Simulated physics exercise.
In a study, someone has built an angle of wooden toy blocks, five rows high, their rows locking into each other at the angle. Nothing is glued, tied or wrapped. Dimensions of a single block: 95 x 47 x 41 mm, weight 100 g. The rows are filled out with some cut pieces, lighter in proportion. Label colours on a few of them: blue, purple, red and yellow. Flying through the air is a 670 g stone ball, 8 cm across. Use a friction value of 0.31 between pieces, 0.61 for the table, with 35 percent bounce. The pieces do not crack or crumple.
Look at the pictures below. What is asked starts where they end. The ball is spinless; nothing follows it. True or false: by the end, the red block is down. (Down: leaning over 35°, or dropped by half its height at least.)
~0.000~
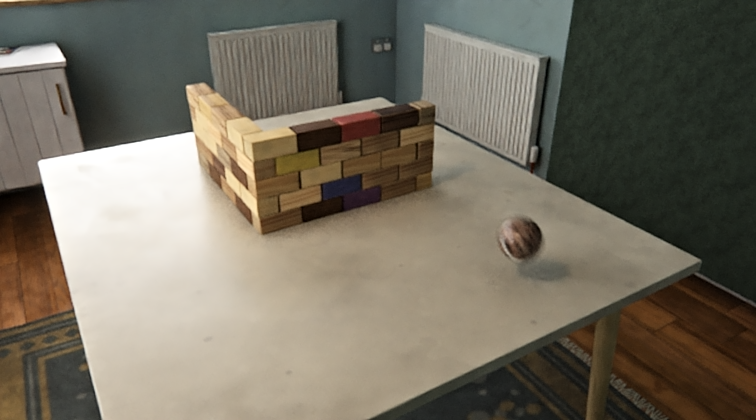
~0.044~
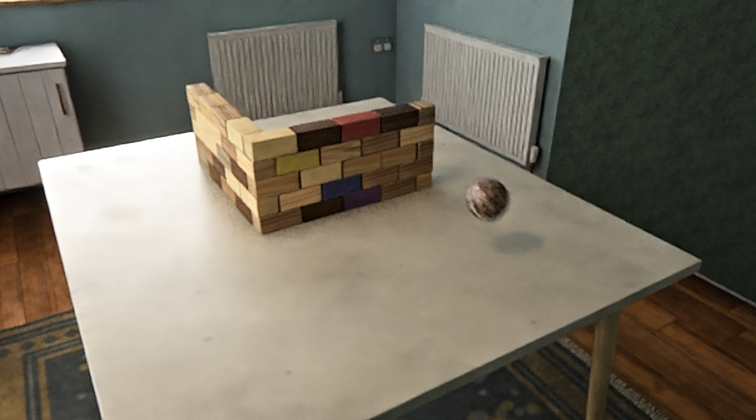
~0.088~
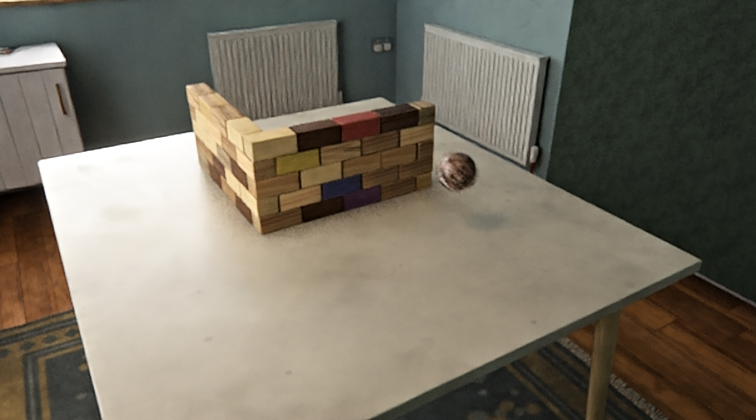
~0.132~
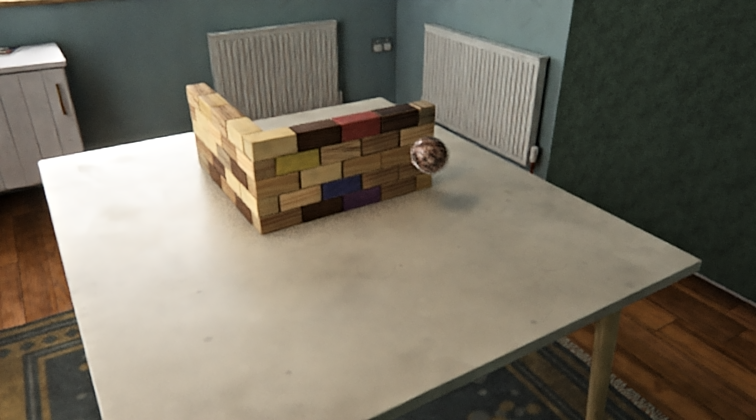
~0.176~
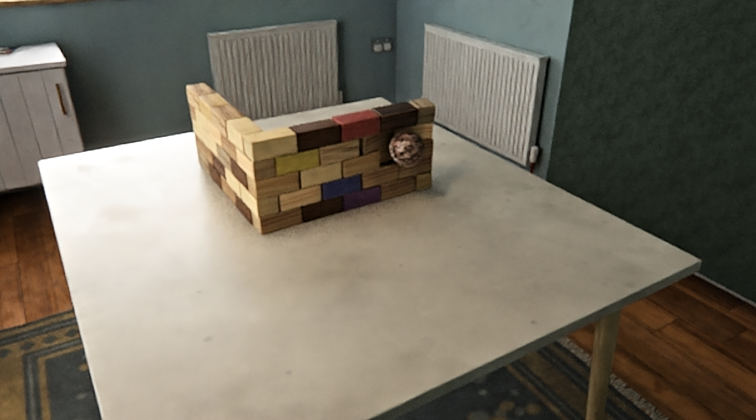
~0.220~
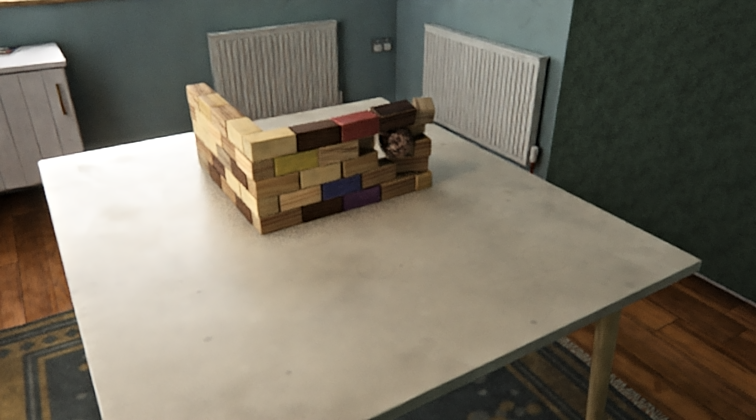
True.
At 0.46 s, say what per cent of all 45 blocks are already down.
15 per cent.
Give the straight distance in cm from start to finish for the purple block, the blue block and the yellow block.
Shift in cm - purple: 0; blue: 0; yellow: 0.
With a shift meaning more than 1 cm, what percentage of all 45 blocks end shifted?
I get 20 %.
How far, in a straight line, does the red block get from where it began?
Some 31 centimetres.
After 0.30 s, ball still moving; 5 of the 45 blocks down; red block 7° from how it stood.
After 0.46 s, ball still moving; 7 of the 45 blocks down; red block 55° from how it stood; yellow block 4 mm from its place.
After 0.92 s, ball still moving; 8 of the 45 blocks down; red block 37° from how it stood, 34 mm lower; yellow block 5 mm from its place.
In the end (1.7 s), ball rolling away; 8 of the 45 blocks down; red block 16 cm lower; yellow block 5 mm from its place; purple block unmoved. From the last view, middles, red block near (475, 207), yellow block near (292, 159).
